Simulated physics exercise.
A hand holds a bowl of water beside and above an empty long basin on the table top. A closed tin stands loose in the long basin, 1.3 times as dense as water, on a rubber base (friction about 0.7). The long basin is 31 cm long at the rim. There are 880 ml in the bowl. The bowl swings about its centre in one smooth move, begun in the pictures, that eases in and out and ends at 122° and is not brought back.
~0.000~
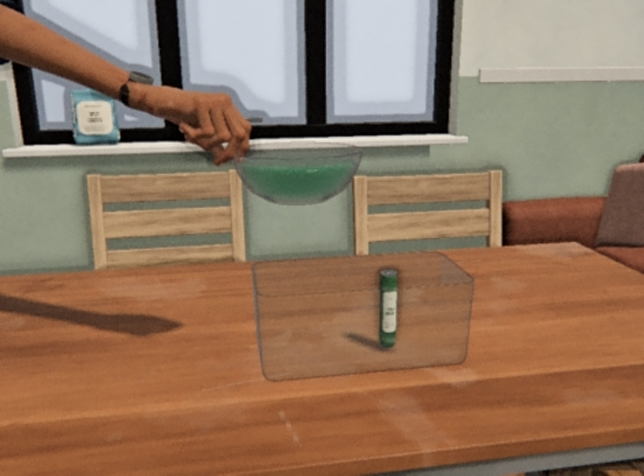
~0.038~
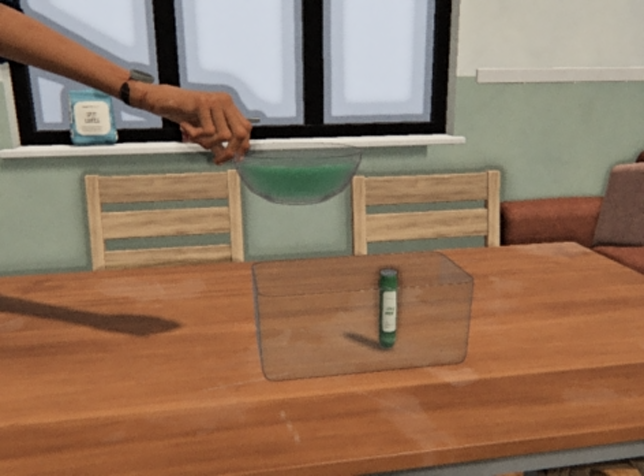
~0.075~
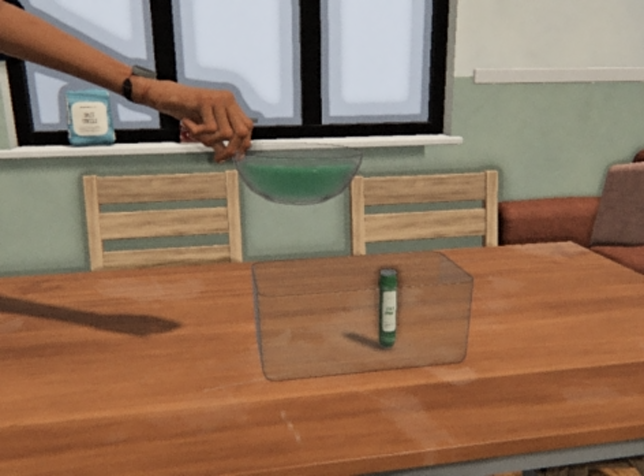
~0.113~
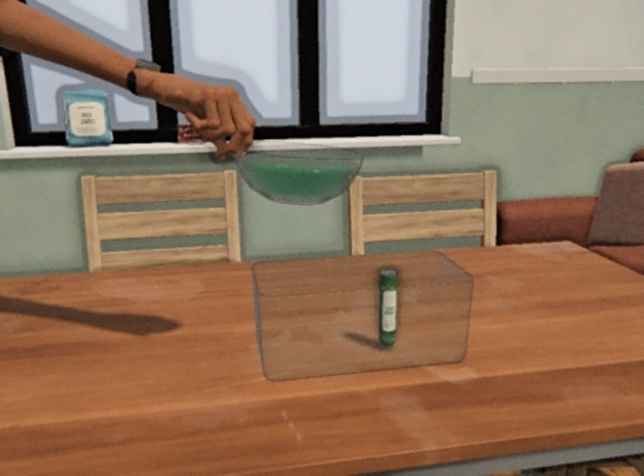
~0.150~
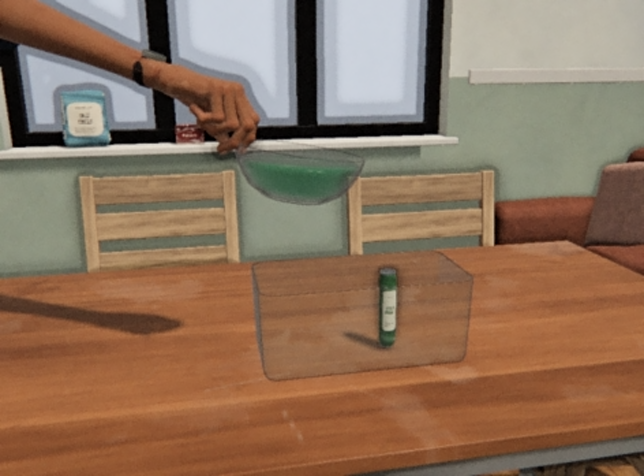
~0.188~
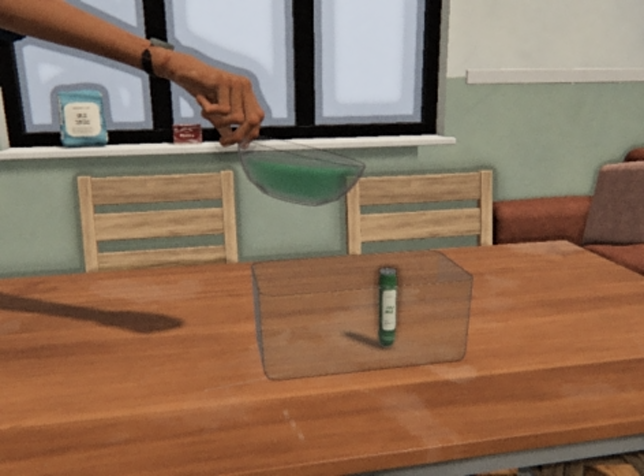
A hand slowly tilting a clear bowl of green liquid rightward above a transparent basin holding a small green tube on a wooden table.
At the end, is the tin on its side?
The tin remains upright.
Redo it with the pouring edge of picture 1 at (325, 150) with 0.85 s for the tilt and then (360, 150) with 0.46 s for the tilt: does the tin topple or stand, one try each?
First it goes over; then it topples.
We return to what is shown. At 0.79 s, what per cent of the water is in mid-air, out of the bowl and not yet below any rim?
Some 5 per cent.
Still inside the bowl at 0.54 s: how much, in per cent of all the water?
Some 14 per cent.
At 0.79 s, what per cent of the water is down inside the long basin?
About 94 per cent.
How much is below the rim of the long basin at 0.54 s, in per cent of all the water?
Some 34 per cent.
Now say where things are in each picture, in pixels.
In the first picture, it leans 0°; its right rim is at (360, 149); the water meets the walls at (236, 162) and (355, 158); the long basin's rim runs from (255, 280) to (457, 267); the tin's top is at (389, 276).
In the second picture, it leans 1°; its right rim is at (360, 150); the water meets the walls at (236, 162) and (355, 159).
In the third picture, it leans 2°; its right rim is at (361, 152); the water meets the walls at (237, 161) and (356, 160).
In the fourth picture, it leans 5°; its right rim is at (361, 155); the water meets the walls at (238, 159) and (357, 161).
In the fifth picture, it leans 9°; its right rim is at (362, 159); the water meets the walls at (240, 158) and (358, 163).
In the sixth picture, it leans 14°; its right rim is at (363, 165); the water meets the walls at (242, 157) and (359, 164).
Then, 0.54 s in, the tilt is 86° and 14 per cent is still to pour; the tin stands where it began.
Then, 0.79 s in, the tilt is 121° and 0 per cent is still to pour; the tin stands where it began.
Then, 1.06 s in, the tilt is 122° and 0 per cent is still to pour; the tin stands where it began.
Then, 1.35 s in, the tilt is 122° and 0 per cent is still to pour; the tin stands where it began.
Finally, the tin stands where it began.
